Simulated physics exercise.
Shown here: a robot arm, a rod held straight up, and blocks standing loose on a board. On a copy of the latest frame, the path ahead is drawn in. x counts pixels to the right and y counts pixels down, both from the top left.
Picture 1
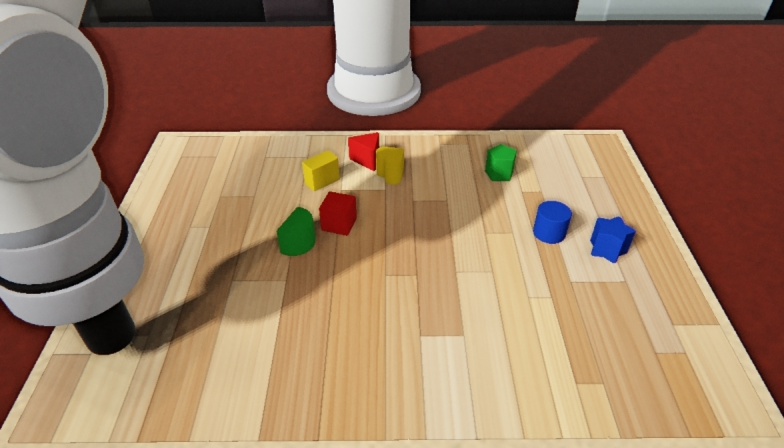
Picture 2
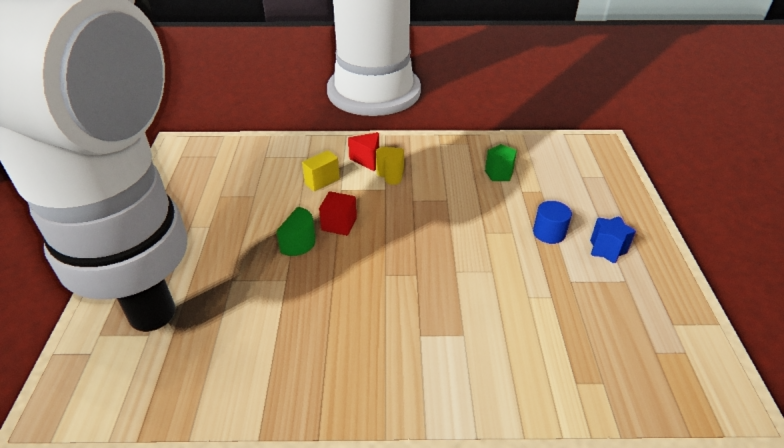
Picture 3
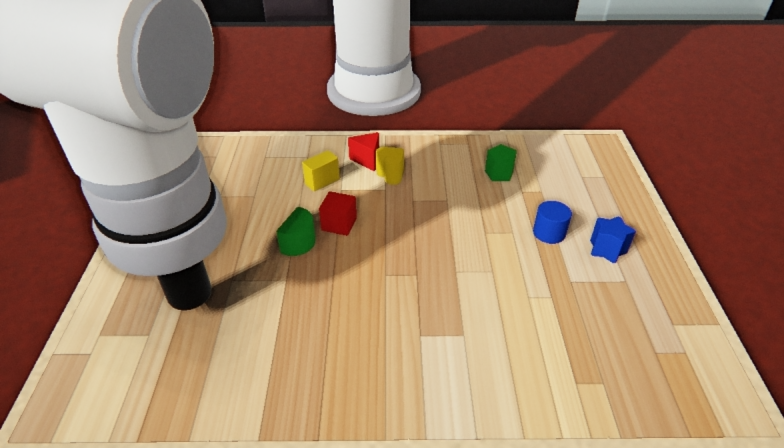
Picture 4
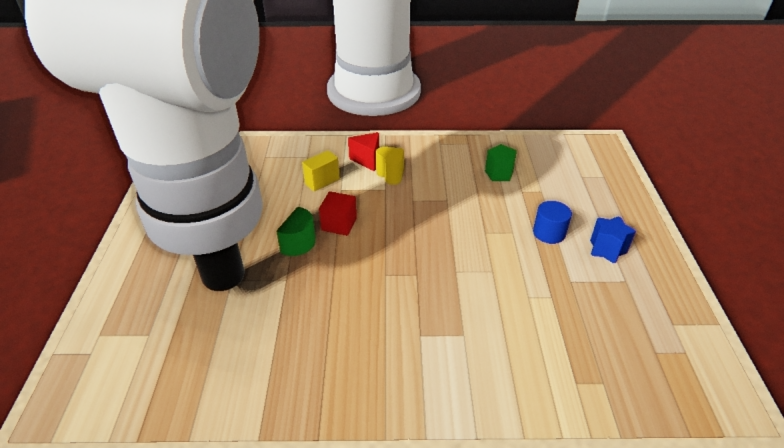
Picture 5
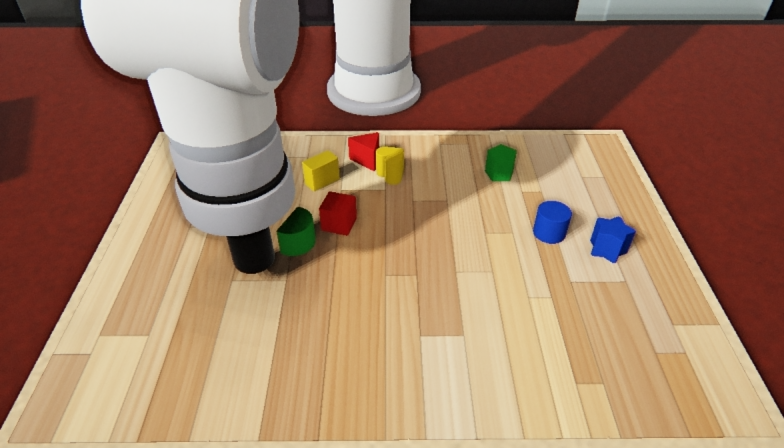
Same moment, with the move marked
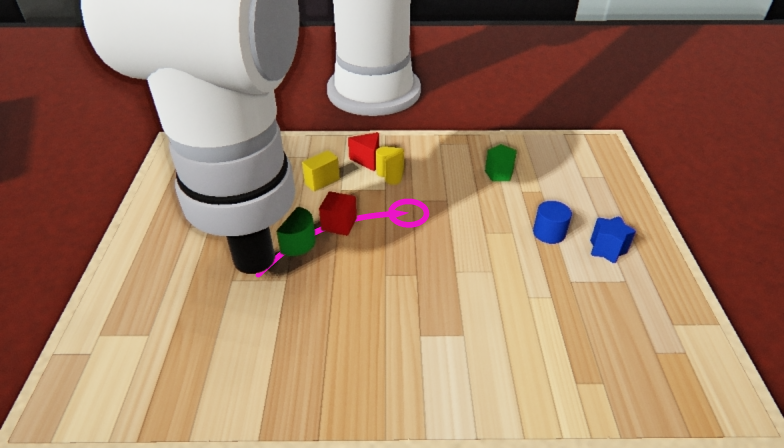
A robot arm moves its black rod right and upward across the board toward a green block.
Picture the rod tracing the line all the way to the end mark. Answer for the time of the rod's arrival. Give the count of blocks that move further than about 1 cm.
Most likely two.
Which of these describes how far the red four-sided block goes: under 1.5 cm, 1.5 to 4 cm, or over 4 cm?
The answer here is over 4 cm.
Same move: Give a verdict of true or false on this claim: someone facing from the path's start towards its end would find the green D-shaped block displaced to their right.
It is false.
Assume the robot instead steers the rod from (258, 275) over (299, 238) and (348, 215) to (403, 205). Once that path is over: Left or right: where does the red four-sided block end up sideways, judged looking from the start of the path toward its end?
It's going to go right.
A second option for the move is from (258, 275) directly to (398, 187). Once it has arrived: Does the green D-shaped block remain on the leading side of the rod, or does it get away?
Beside or behind it.
Path on the board, from (258, 275) over (301, 240) and (353, 219) to (409, 213).
The first path, step by step. One third of the way, rod at (300, 226); green D-shaped block at (327, 196); red four-sided block at (357, 192), turned 55° clockwise.
Two thirds of the way, rod at (352, 205); green D-shaped block at (348, 175), turned 85° anticlockwise; red four-sided block at (380, 184), turned 110° clockwise.
At the end, rod at (409, 199); green D-shaped block at (350, 175), turned 100° anticlockwise; red four-sided block at (419, 172), turned 85° clockwise; yellow heart block in place.
